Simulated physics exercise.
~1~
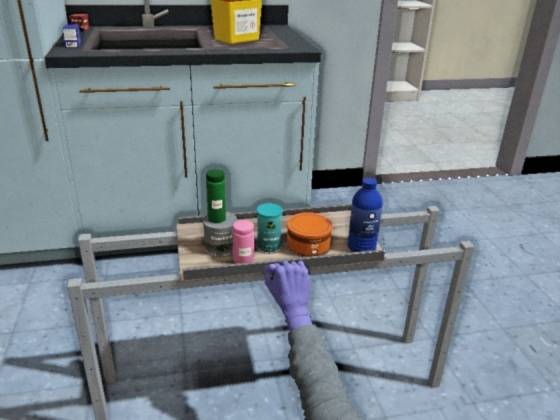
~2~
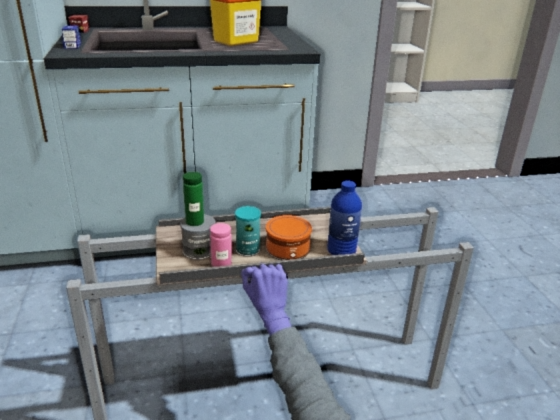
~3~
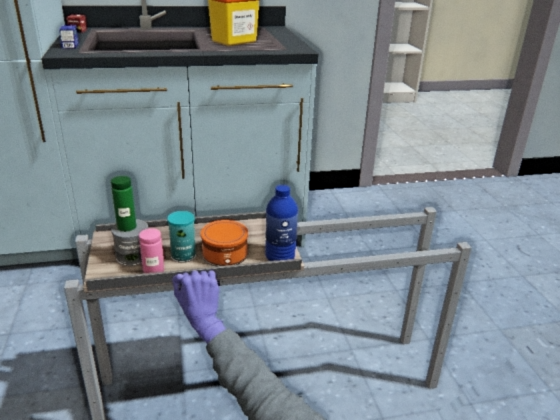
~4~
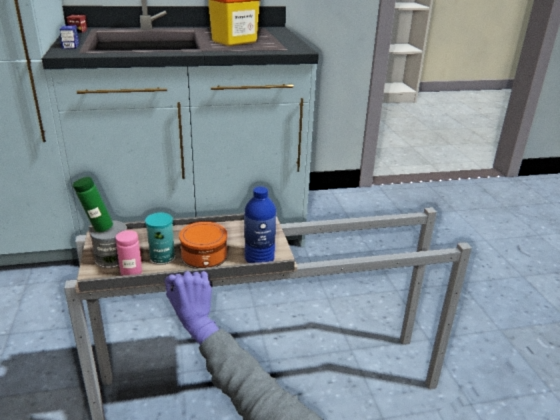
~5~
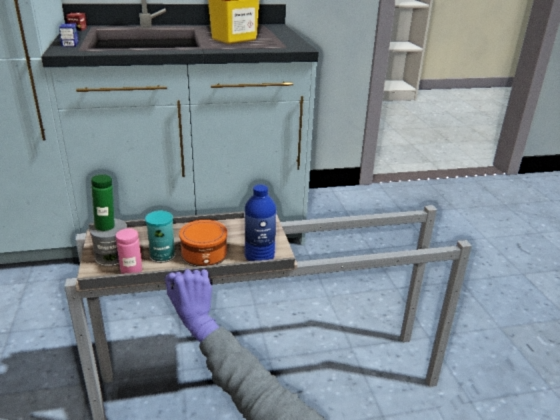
At the start, a wooden tray rests midway along a metal frame in front of a sink cabinet, with a purple-gloved hand at its near edge. On it stand a green shaker atop a grey tin, a pink shaker, a turquoise tin, an orange tub and a blue bottle. The hand and tray move left along the rails, and the containers ride along upright. At the left end of the frame the tray stops, and the green shaker leans to the left. It then rocks back upright, and everything ends still standing on the tray.
